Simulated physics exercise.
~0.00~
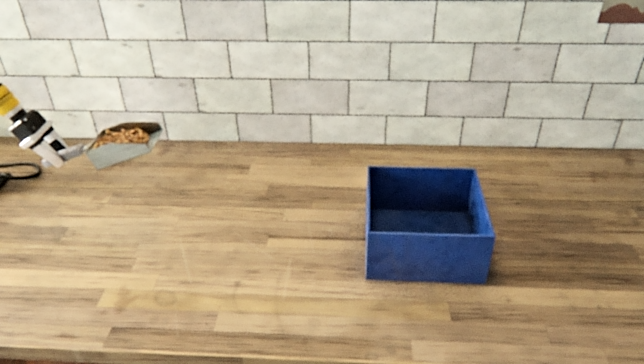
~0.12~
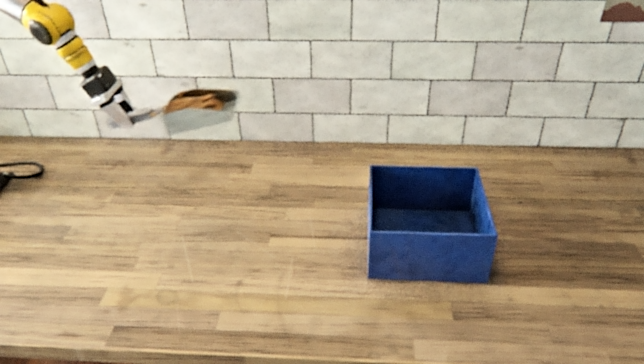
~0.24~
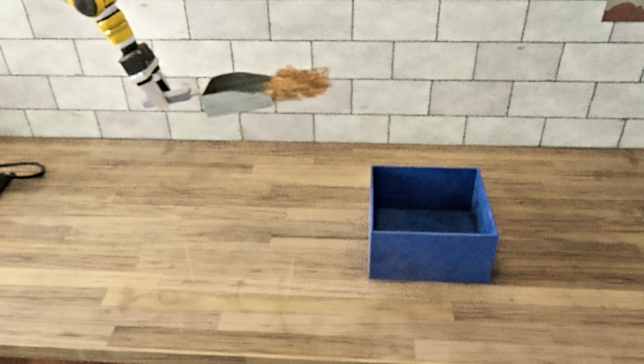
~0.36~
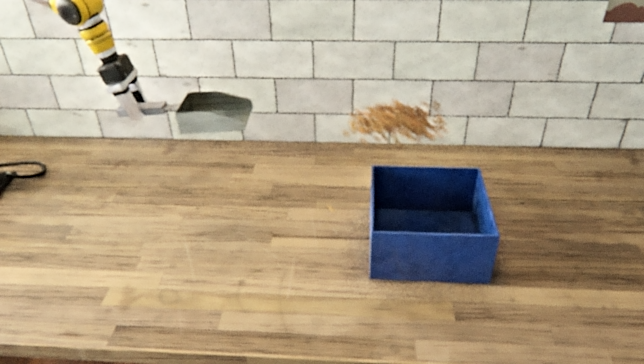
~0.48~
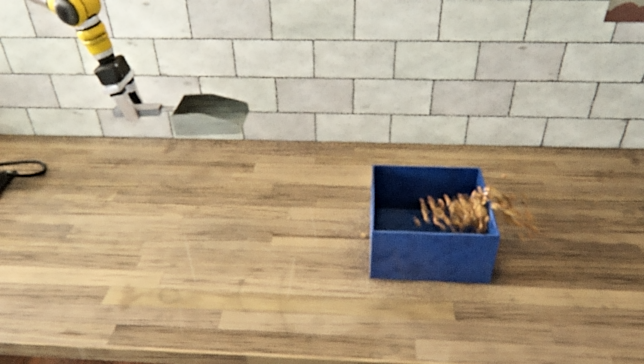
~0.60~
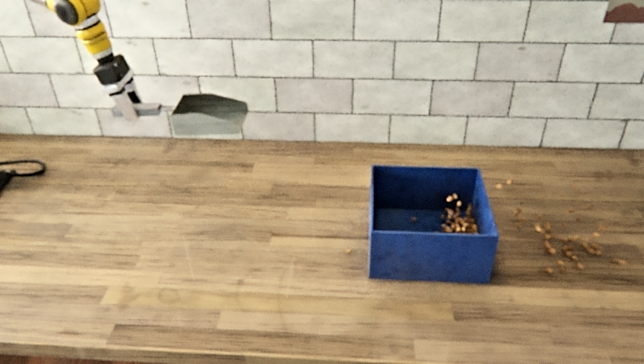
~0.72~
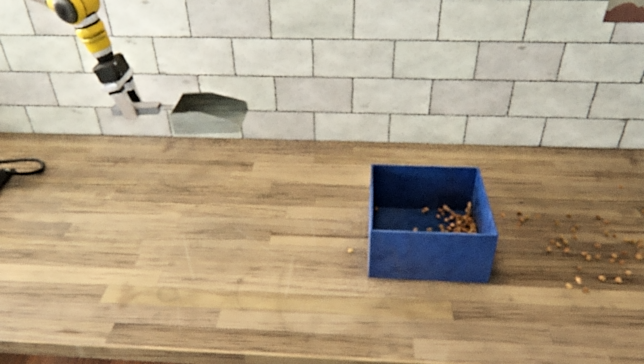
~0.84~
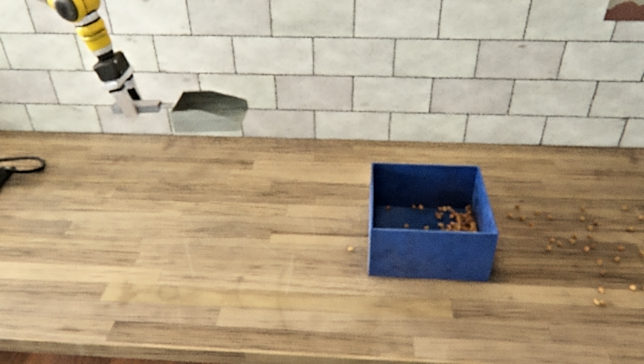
A yellow and black robot arm swung a scoop of dried beans up and to the right, then stopped and drew back slightly, flinging them toward a blue bin, where most landed inside while the rest scattered across the wooden tabletop, mainly to its right.
